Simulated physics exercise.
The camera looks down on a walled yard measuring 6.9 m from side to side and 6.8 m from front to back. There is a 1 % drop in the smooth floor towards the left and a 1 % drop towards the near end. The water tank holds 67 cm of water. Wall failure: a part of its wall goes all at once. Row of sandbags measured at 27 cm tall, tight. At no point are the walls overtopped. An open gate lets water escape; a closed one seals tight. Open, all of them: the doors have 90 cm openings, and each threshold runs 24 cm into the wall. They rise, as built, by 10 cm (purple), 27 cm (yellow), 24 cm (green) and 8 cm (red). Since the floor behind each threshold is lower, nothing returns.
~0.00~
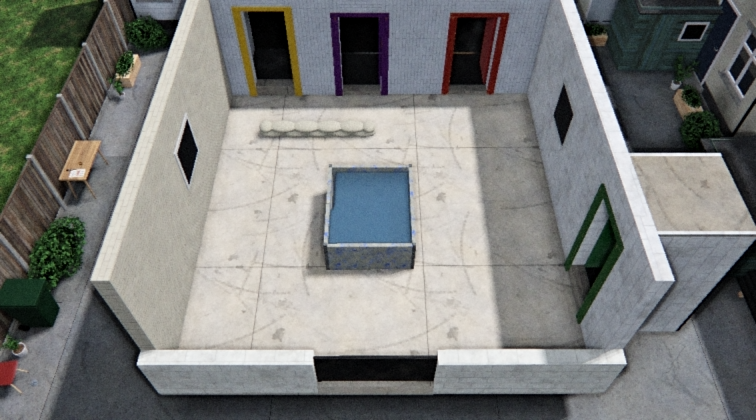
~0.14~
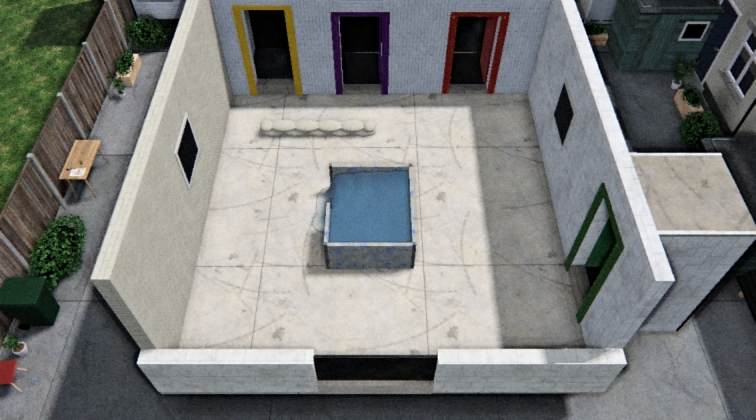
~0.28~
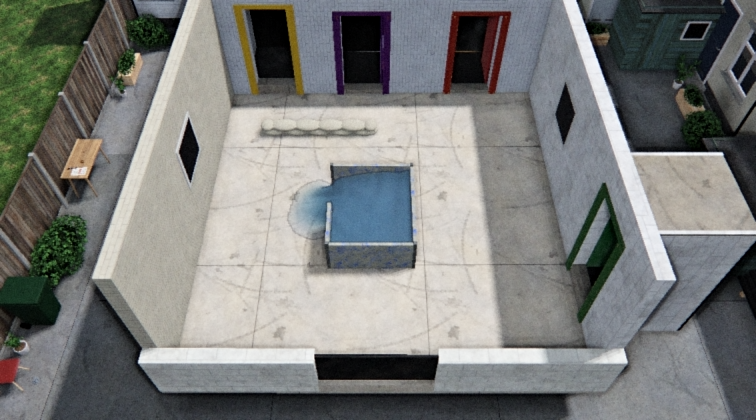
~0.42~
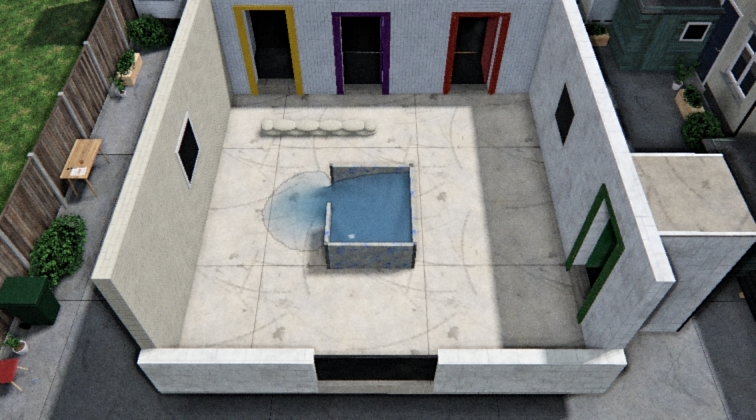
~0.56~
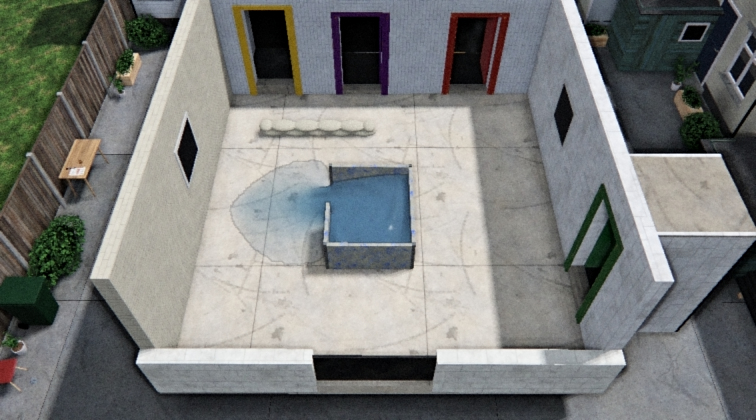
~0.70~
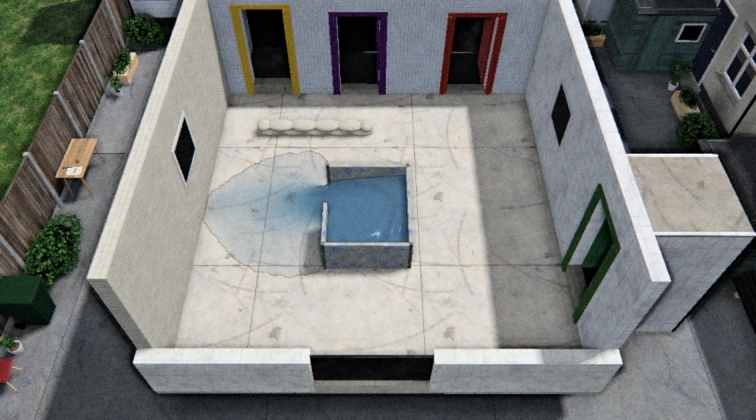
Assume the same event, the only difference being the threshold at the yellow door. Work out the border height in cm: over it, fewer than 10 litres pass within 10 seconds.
Border at about 13 cm.
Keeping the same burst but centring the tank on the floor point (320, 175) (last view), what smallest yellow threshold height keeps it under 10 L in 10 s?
A height near 17 cm.
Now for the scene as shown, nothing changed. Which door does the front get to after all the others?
The answer is the green door.
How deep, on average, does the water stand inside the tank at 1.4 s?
It averages close to 42 centimetres.
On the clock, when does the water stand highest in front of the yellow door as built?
I'd say near 3.0 seconds.
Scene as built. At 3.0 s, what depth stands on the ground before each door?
Door by door in centimetres - purple 1, yellow 16, green 0, red 0.
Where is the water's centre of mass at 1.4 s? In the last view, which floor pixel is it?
Around (323, 217).
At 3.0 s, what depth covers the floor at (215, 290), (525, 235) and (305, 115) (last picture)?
In order: Around 9, 0 and 1 cm.
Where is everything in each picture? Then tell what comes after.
The first picture shows still water, 67 cm deep, in the water tank at (370, 206); the yellow door at (271, 60) is dry.
In the second picture, the gap is at (333, 202), the front 0.3 m out at (316, 222); the back of the water tank holds 67 cm.
In the third picture, water pours out at (334, 202) and has run 0.8 m, to (293, 222); about 11 cm deep outside, 67 cm at the back.
In the fourth picture, water pours out at (333, 203) and has run 1.3 m, to (268, 220); about 7 cm deep outside, 61 cm at the back.
In the fifth picture, the front is at (235, 212), 1.9 m from the gap at (332, 203); 3.3 m2 of floor is wet, 56 cm left at the back.
In the sixth picture, water pours out at (330, 202) and has run 2.5 m, to (206, 210); about 4 cm deep outside, 57 cm at the back; 2.1 m in a straight line remain to the yellow door at (269, 59).
After 1.4 s water covers 20 % of the floor, deepest (33 cm) near (323, 207); it has not reached the yellow door.
After 3.0 s water covers 30 % of the floor, deepest (25 cm) near (170, 371); 16 cm at the yellow door, 0 litres in over its 27 cm threshold.
After 10.0 s water covers 95 % of the floor, deepest (10 cm) near (170, 371); 4 cm at the yellow door, 0 litres in over its 27 cm threshold.
At the yellow door as built, the water arrived by 2.4 s and peaked near 16 cm at 3.0 s.
With a threshold of 10.5 cm, 22 litres would have come in within the 10 s; with 14.5 cm, 5 litres. So under 10 litres takes about 13 cm.
